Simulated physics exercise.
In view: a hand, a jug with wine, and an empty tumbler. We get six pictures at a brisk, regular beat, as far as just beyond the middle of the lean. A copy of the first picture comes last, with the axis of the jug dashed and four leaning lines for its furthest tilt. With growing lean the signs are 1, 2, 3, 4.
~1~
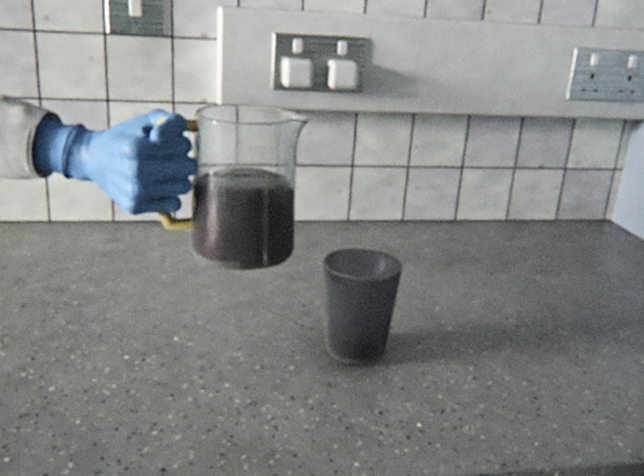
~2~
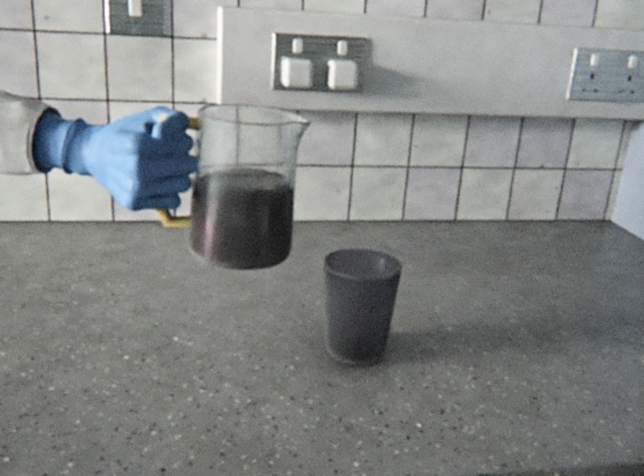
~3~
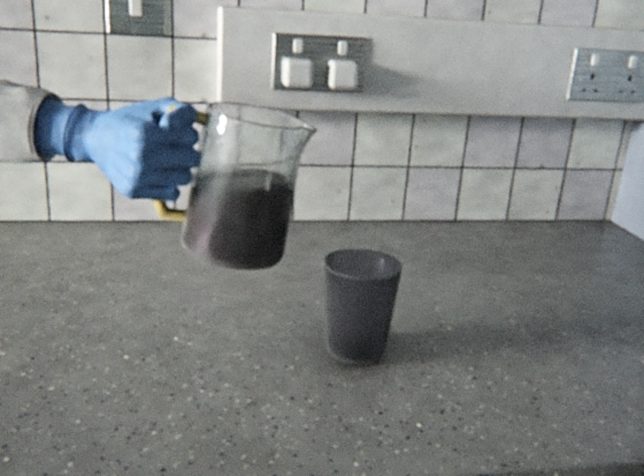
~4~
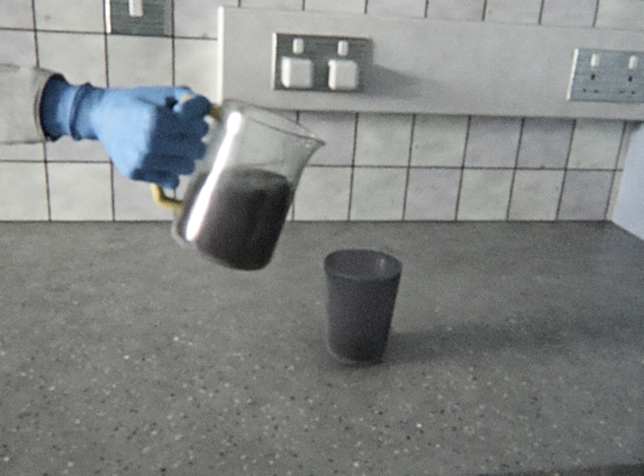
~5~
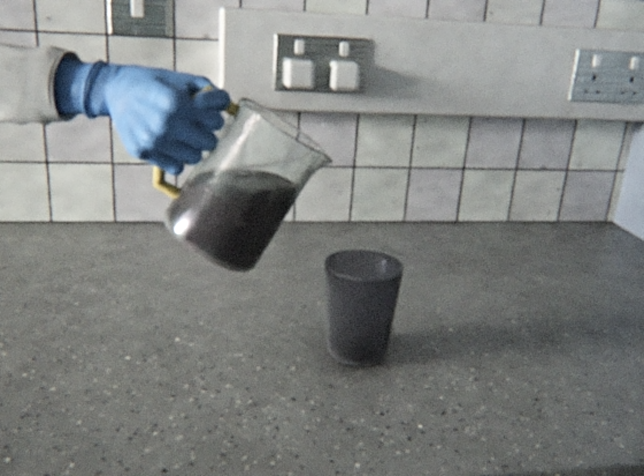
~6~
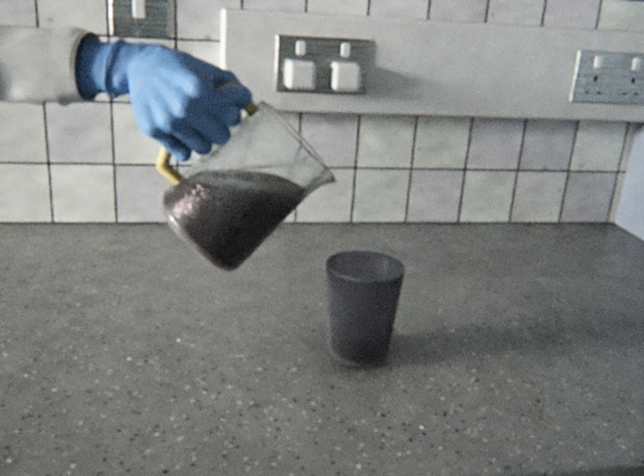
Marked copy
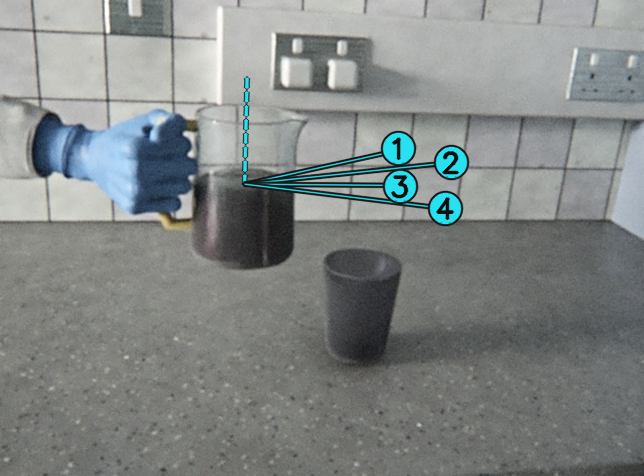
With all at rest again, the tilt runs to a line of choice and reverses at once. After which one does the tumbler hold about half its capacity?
1 is best.
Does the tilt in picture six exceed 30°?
Yes.
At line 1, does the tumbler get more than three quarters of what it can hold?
No, less.
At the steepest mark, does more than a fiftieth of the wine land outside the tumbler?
Yes.
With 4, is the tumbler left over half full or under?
Over half.
On the marked copy, 1 at (382, 153); 2 at (434, 164); 3 at (383, 185); 4 at (429, 206).
If 1 is chosen, the tumbler ends with about 51 % of what it can hold.
If 2 is chosen, the tumbler ends with about 66 % of what it can hold; 4 % of the wine is spilt.
If 3 is chosen, the tumbler ends with about 80 % of what it can hold; 7 % of the wine is spilt.
If 4 is chosen, the tumbler ends with about 87 % of what it can hold; 15 % of the wine is spilt.
